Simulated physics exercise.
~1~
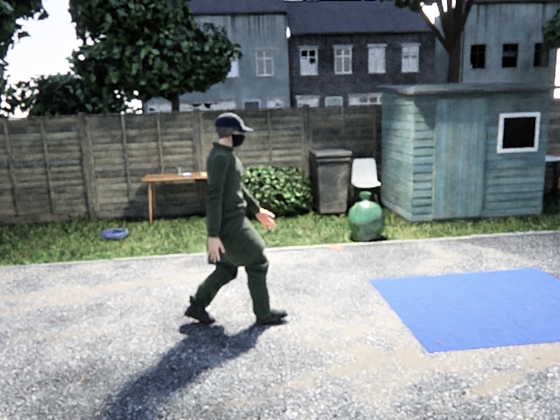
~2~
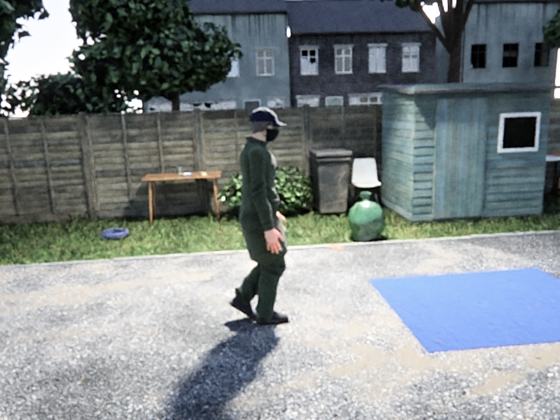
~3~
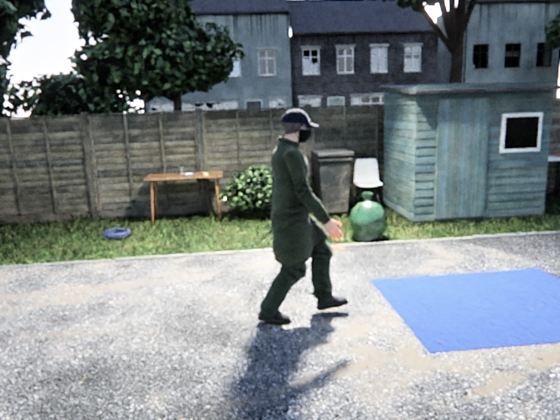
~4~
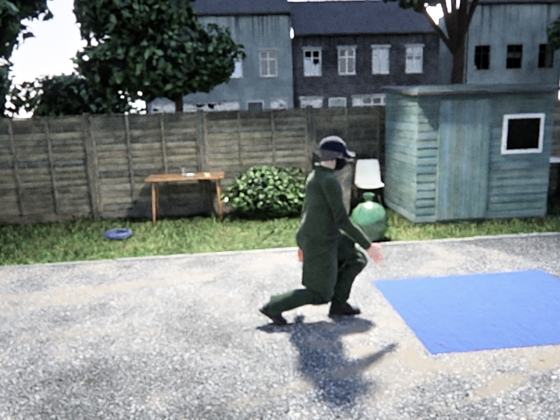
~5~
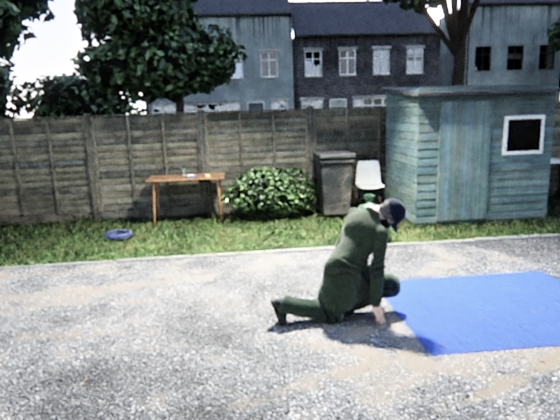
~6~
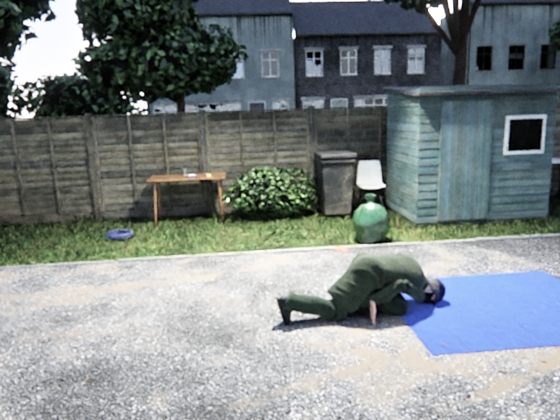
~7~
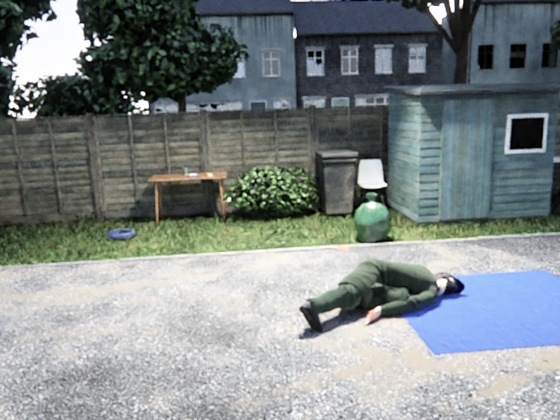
A paved yard is seen from the side by a slightly swaying camera, with a wooden fence and grey houses behind it. A wooden table, a bush, a dark bin, a white chair, a round green object and a blue-green shed line the grass, and a blue mat lies at right. A person in dark green clothes and a dark cap walks right towards the mat. The walker's knees bend, and the body folds down onto the ground, hands low. The walker slumps forward and ends lying with head and chest over the mat's near edge, hips short of it.
